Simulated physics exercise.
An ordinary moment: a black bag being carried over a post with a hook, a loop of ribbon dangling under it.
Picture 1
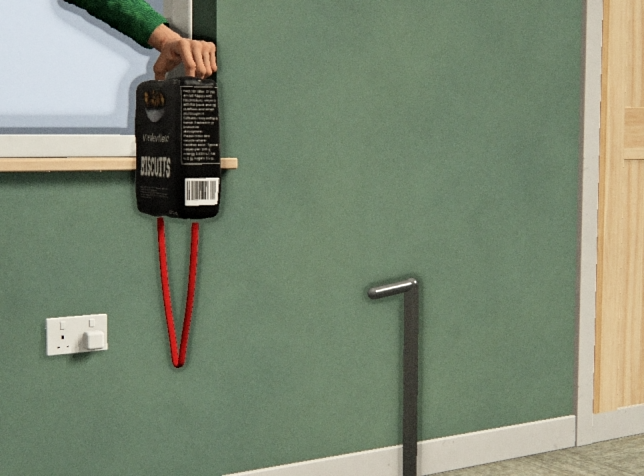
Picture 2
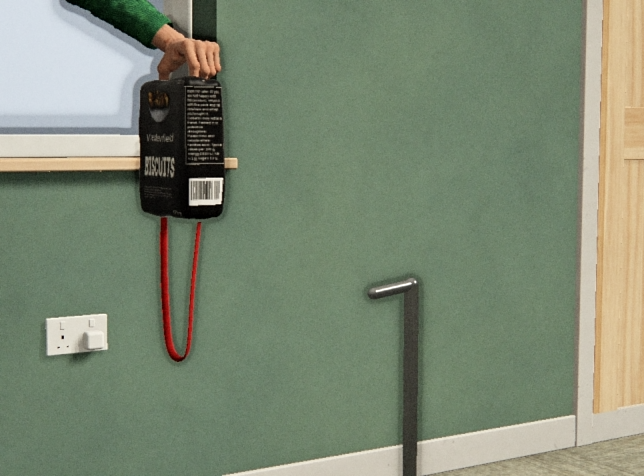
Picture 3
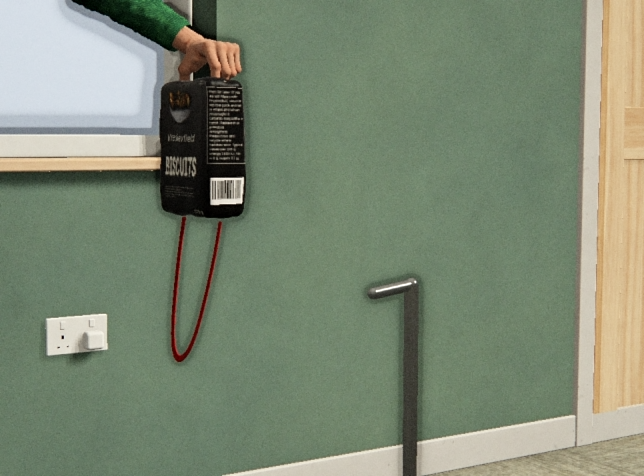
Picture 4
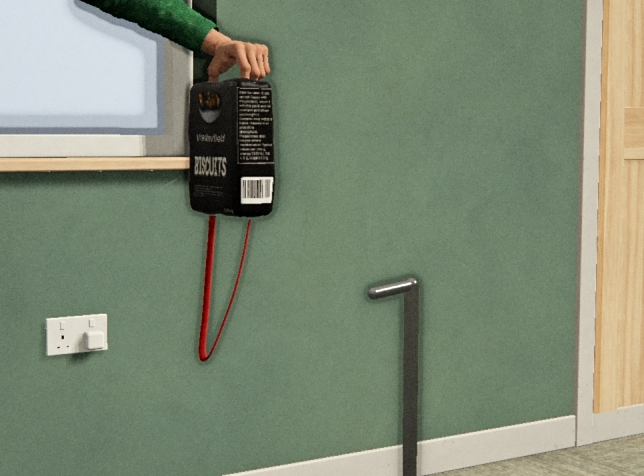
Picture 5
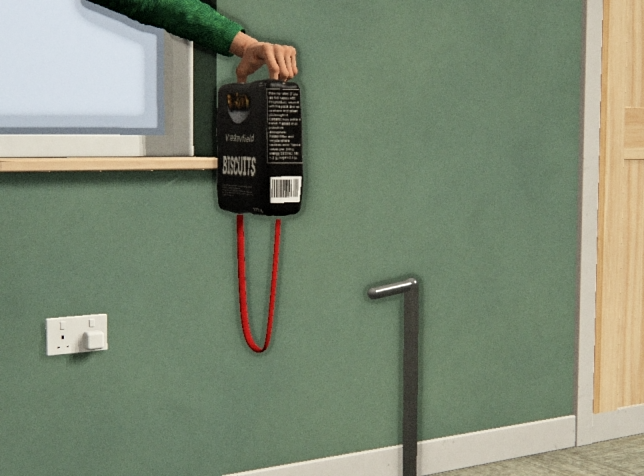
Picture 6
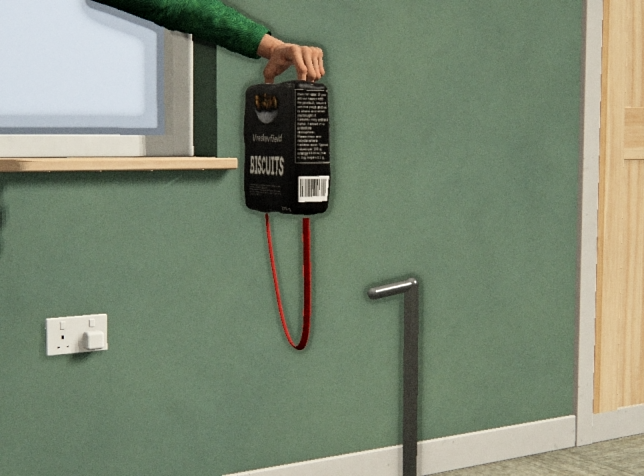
A hand in a green sleeve held a black biscuits bag by its top and carried it to the right along a green wall, a red loop swaying beneath it, toward a hooked post.
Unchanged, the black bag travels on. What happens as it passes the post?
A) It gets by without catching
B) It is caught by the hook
It is caught by the hook (B).
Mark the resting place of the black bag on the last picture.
(487, 148).
Then, 0.54 s later than the last view, bag nearing the post near (363, 148).
Then, 1.08 s later than the last view, bag over the post near (434, 148).
Finally, bag past the post near (487, 148); loop tight round the post, hand stopped. The black bag gets caught.
